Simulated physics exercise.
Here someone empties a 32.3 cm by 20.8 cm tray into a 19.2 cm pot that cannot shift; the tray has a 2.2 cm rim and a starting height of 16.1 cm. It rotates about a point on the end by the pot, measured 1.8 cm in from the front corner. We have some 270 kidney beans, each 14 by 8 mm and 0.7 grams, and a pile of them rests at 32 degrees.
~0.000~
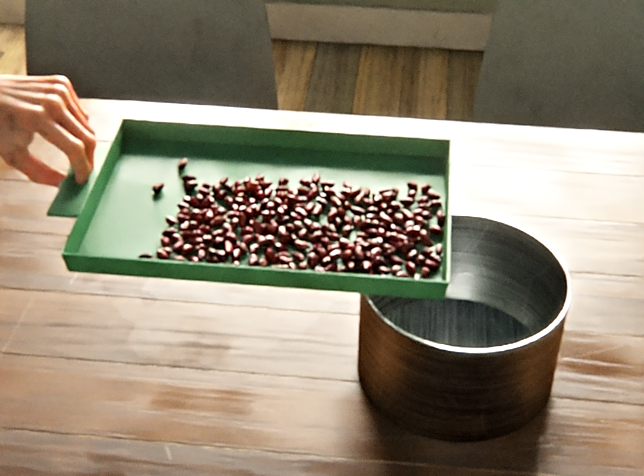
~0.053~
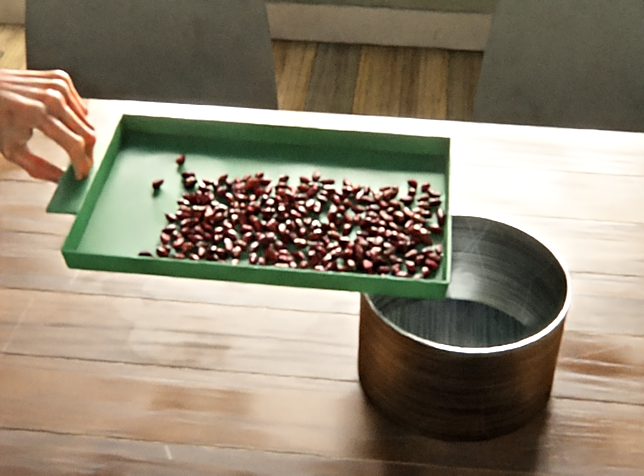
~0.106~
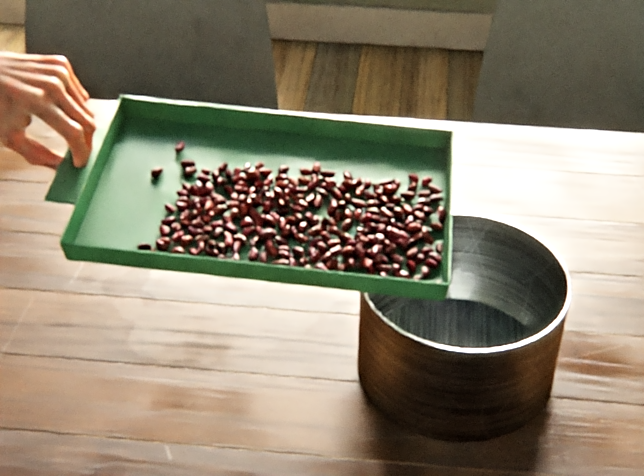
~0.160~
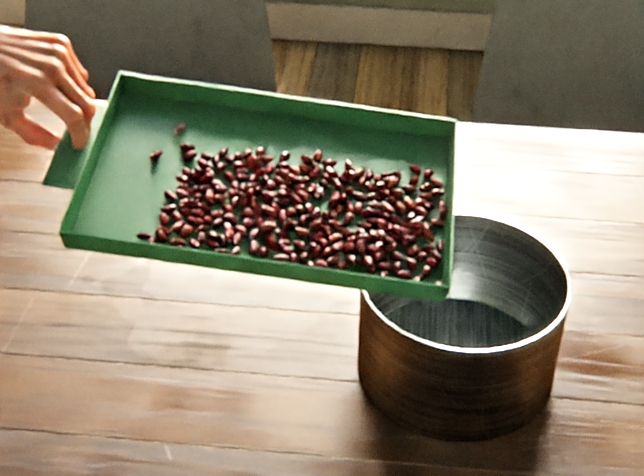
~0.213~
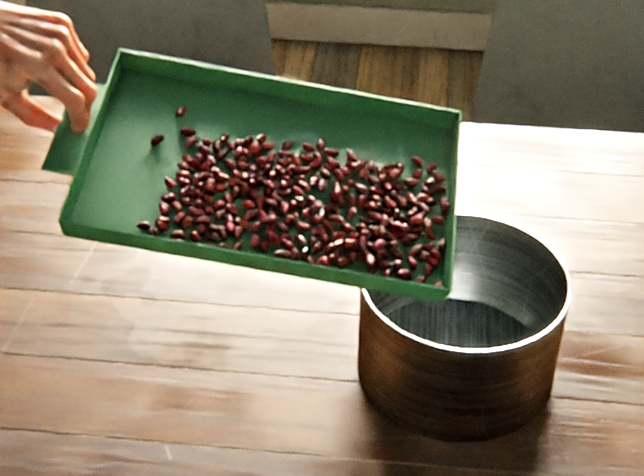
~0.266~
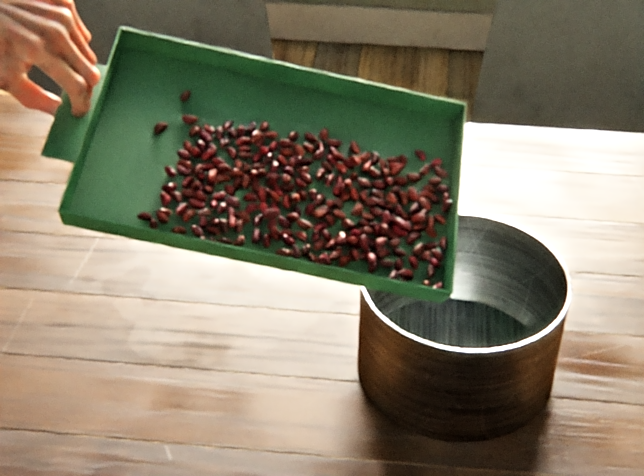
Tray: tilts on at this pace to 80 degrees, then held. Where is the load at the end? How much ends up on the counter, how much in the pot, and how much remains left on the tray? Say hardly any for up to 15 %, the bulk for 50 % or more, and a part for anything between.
By place: Counter the bulk, pot hardly any, left on the tray hardly any.
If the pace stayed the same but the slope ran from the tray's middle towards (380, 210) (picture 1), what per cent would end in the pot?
About 55 per cent.
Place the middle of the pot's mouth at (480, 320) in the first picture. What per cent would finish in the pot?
Roughly 80 percent would end up there.
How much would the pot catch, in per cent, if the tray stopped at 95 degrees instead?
Near 5 %, then.
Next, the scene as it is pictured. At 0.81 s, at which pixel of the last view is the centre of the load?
Close to pixel (384, 224).
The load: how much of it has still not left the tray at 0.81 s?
Roughly 100 percent of the load, I'd say.
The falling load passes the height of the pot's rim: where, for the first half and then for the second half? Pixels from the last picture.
I'd mark about (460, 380) for the first half, then (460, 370) for the second.
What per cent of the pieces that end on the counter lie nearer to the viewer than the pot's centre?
Some 100 per cent.
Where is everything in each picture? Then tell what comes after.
The first picture shows tray tilt 0 degrees, front corners at (65, 252) and (445, 279); middle of the pieces at (298, 226); pot at (465, 277).
The second picture shows tray tilt 1 degrees, front corners at (65, 249) and (445, 280); middle of the pieces at (298, 224).
The third picture shows tray tilt 4 degrees, front corners at (64, 241) and (446, 282), lowest corner right front; middle of the pieces at (298, 218).
The fourth picture shows tray tilt 9 degrees, front corners at (63, 229) and (447, 284), lowest corner right front; middle of the pieces at (299, 210).
The fifth picture shows tray tilt 14 degrees, front corners at (63, 218) and (448, 287), lowest corner right front; middle of the pieces at (301, 202).
The sixth picture shows tray tilt 19 degrees, front corners at (63, 208) and (449, 289), lowest corner right front; middle of the pieces at (313, 194); pot at (465, 277). The tray's pace is about 90 degrees a second.
After 0.59 s, tilt 49 degrees; the tray holds 100 %, the pot 0 %.
Then, at 0.81 s, tilt 69 degrees; the tray holds 100 %, the pot 0 %.
After 1.14 s, tilt 80 degrees; the tray holds 30 %, the pot 5 %.
At rest (2.9 s), counter 85 %, pot 5 %, tray 10 %.
